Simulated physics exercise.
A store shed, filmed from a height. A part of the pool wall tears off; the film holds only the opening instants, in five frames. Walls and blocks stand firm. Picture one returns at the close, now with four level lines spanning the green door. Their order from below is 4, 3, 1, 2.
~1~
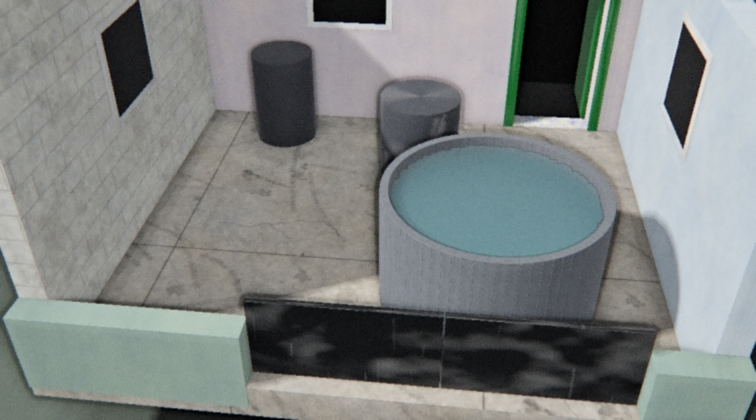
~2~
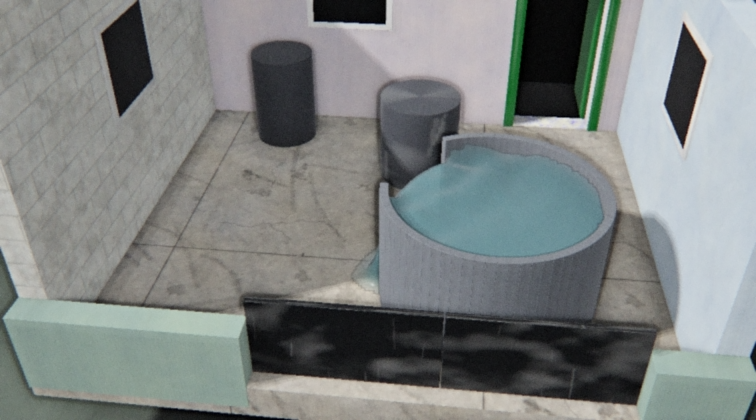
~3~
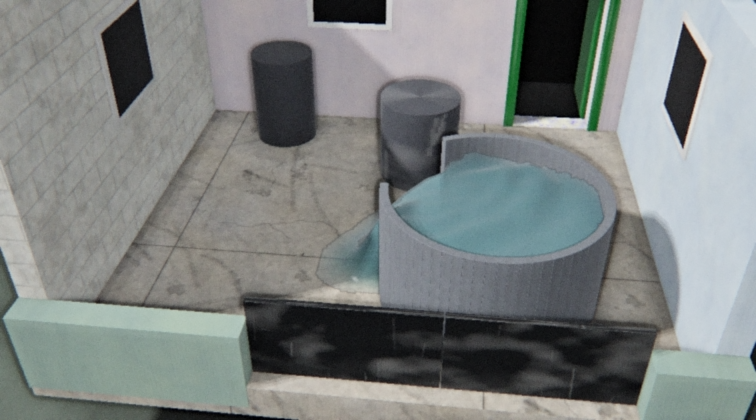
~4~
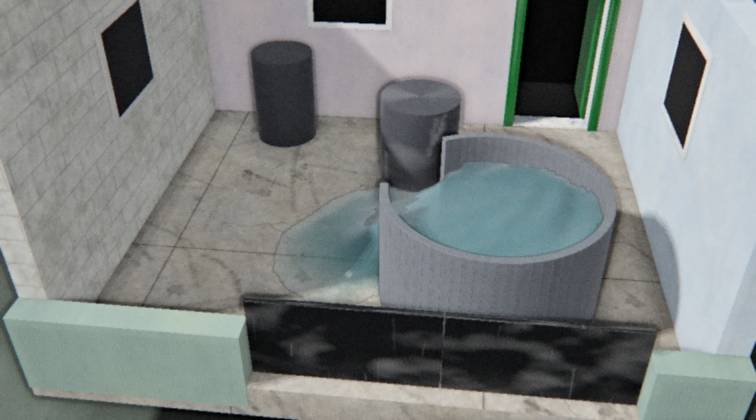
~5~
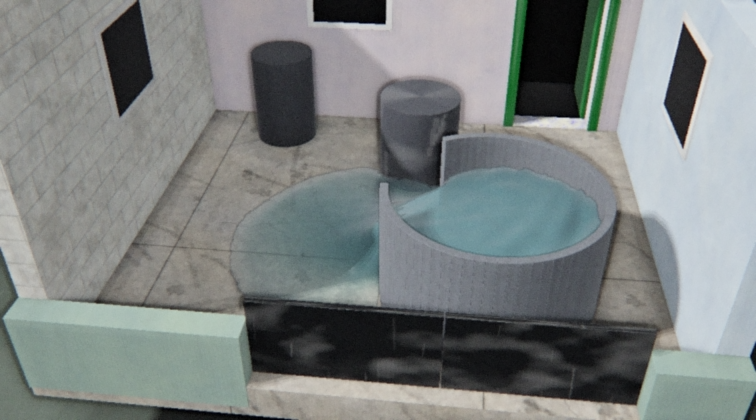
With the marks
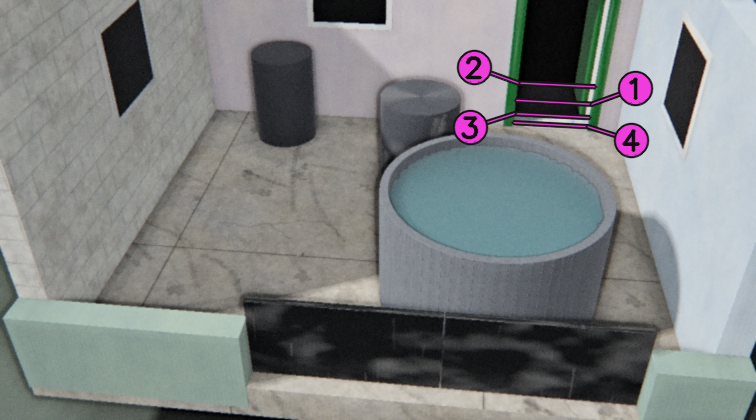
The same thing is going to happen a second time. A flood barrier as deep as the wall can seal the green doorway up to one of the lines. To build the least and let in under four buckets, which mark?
That is line 3.
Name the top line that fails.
Line 4.
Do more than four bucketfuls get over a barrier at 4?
Yes.
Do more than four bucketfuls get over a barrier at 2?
No, not at all.
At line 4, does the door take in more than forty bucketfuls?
No, it does not.
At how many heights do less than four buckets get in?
Three.
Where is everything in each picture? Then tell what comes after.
The first frame shows water in the pool at rest, its middle at (495, 198); foot of the green doorway at (550, 128); shut gate at (444, 327).
In the second frame, 2 % of the ground under water, visible out to (378, 257).
In the third frame, 5 % of the ground under water, visible out to (328, 272).
In the fourth frame, 11 % of the ground under water, visible out to (290, 234).
In the fifth frame, 20 % of the ground under water, visible out to (244, 227).
In magenta, 1 at (553, 102); 2 at (556, 84); 3 at (551, 115); 4 at (550, 124); from the bottom up 4, 3, 1, 2.
If 1 is chosen, nothing gets over.
If 2 is chosen, nothing gets over.
If 3 is chosen, a splash gets over, under a bucket.
If 4 is chosen, about 12 bucketfuls get in.
